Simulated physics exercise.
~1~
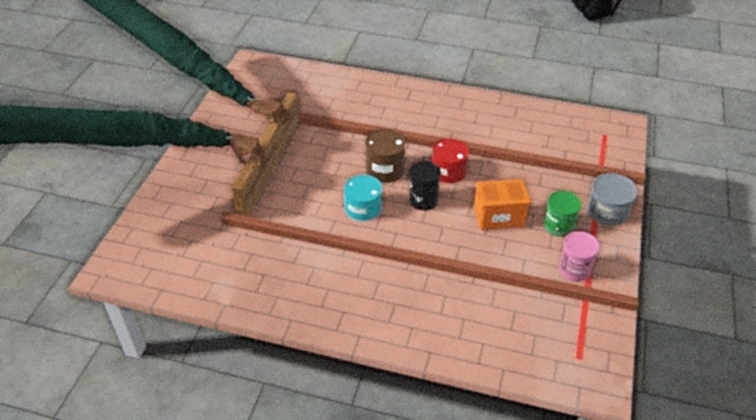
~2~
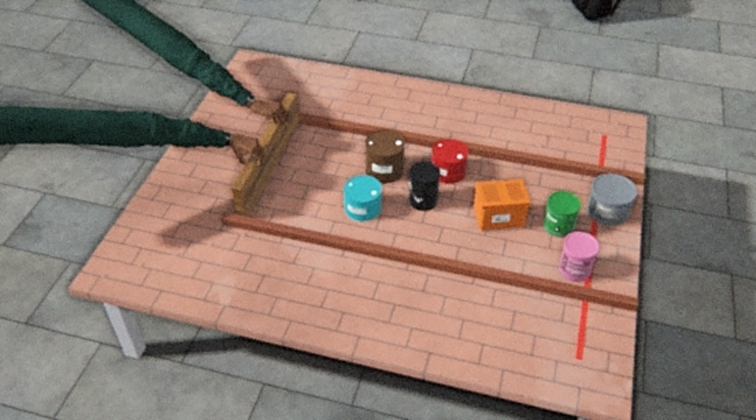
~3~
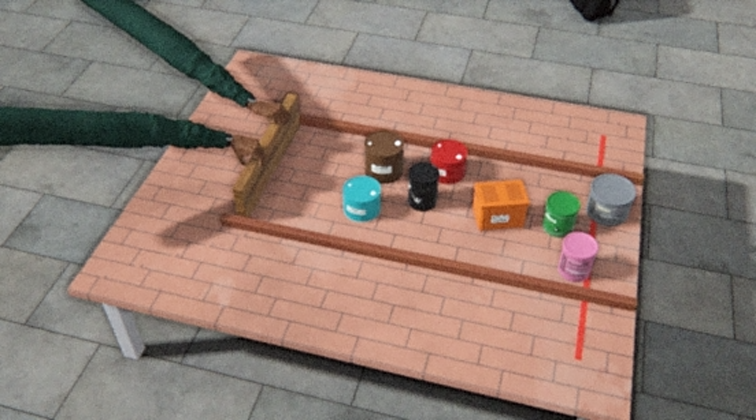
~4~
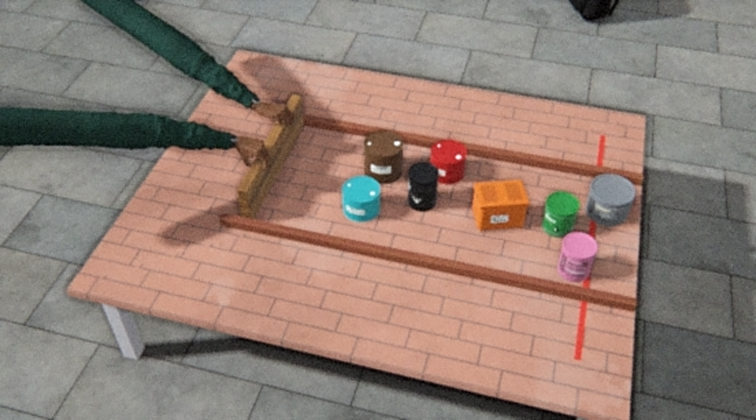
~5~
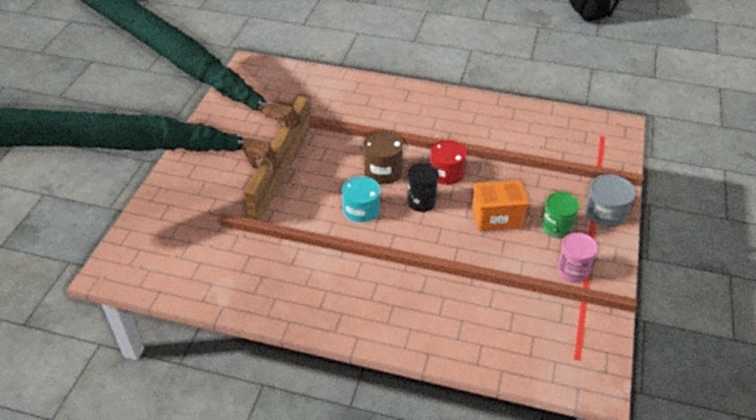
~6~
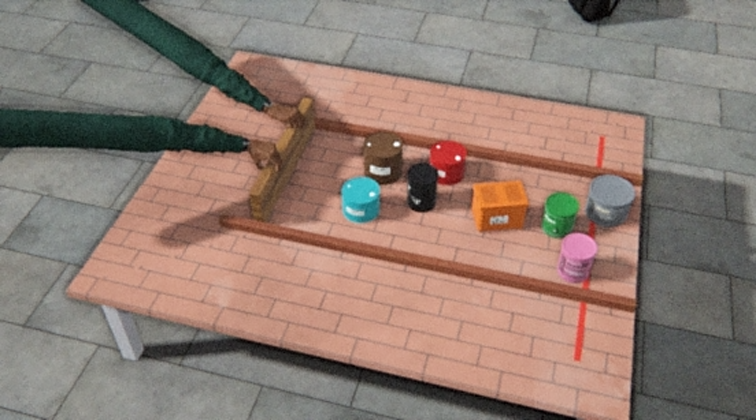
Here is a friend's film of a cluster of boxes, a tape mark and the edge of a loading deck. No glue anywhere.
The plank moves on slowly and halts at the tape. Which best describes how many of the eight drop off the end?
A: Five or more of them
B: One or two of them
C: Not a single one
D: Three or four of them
D.
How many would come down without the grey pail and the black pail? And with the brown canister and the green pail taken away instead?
Count: 2 (first case); 2 (second).
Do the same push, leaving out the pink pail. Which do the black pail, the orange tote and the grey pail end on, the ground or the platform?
I'd say the black pail stays aboard, the orange tote gets knocked off and the grey pail gets knocked off.
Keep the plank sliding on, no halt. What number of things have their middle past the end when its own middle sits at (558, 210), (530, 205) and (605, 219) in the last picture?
Counts: 1, 0, 4.
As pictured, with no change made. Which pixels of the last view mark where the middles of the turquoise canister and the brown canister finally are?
In the last picture they sit at about (610, 264) and about (618, 208).
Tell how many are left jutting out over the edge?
0 in all.
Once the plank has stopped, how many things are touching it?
That makes 4.
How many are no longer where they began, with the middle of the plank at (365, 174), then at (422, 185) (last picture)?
By then 2, and 4.
Soon after, none off yet; grey pail at rest near (609, 201); pink pail at rest near (576, 259); green pail at rest near (560, 216).
Then, none off yet; grey pail at rest near (609, 201); pink pail at rest near (576, 259); green pail moved about its own width near (580, 221).
By the end, the number that fall off is three or four; fallen, orange tote, green pail, pink pail and grey pail.
